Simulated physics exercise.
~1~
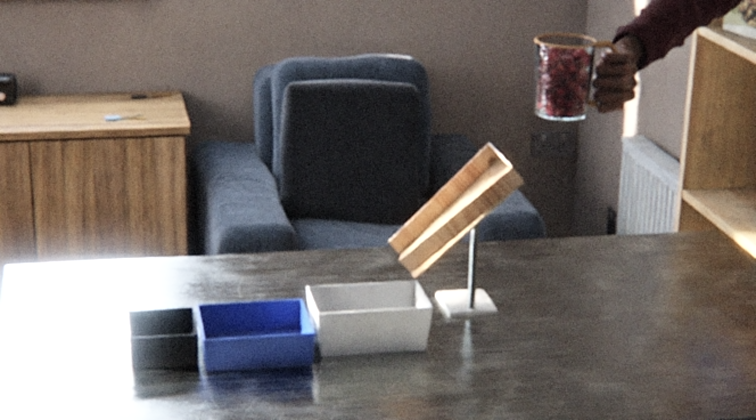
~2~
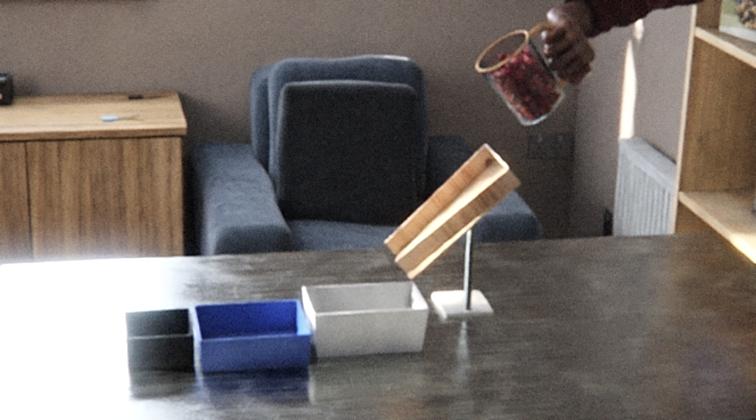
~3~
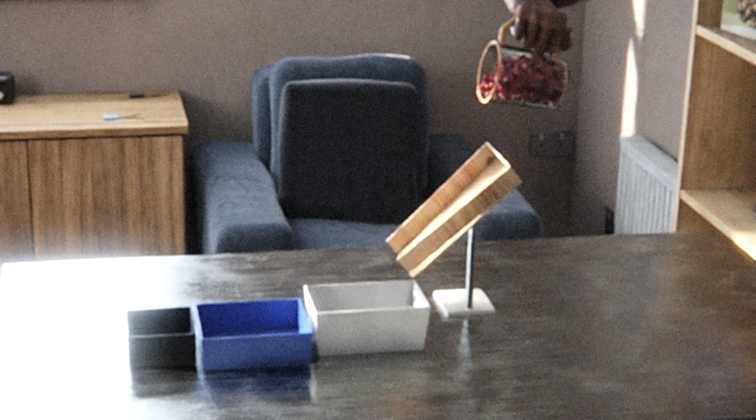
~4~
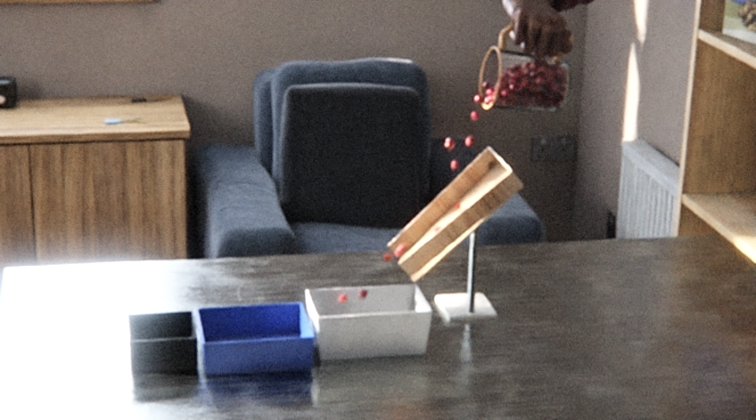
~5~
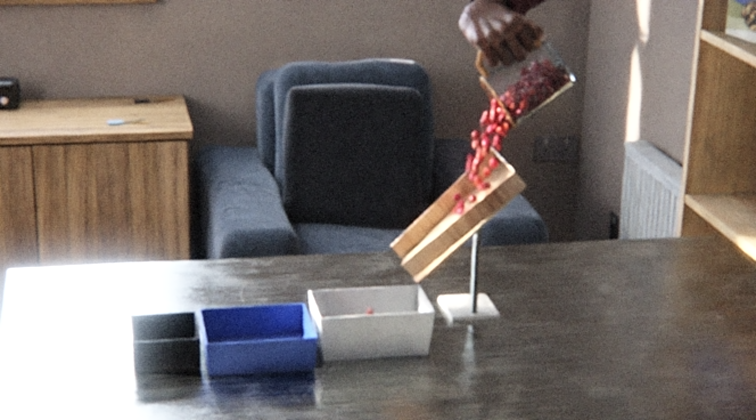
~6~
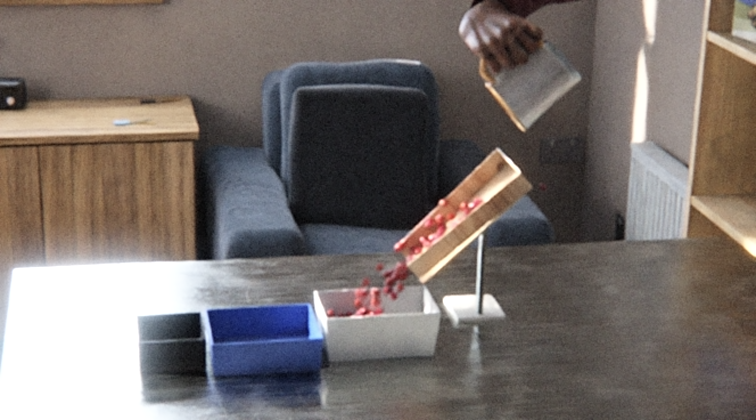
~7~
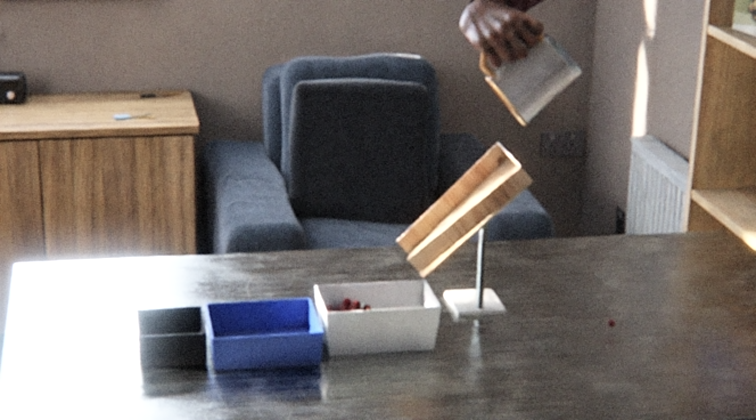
A hand holds a clear cup full of small red berries above the right side of a dark table, where a sloped wooden chute points down toward a white tin, with a blue and a black one further left. The hand moves left and tips the cup onto its side over the chute. A few berries drop out and slide down into the white tin. The cup tips further and the rest pour out in a thick stream. They rush down the chute into the white tin, leaving the overturned cup and the chute empty, while one stray berry appears on the table at right.
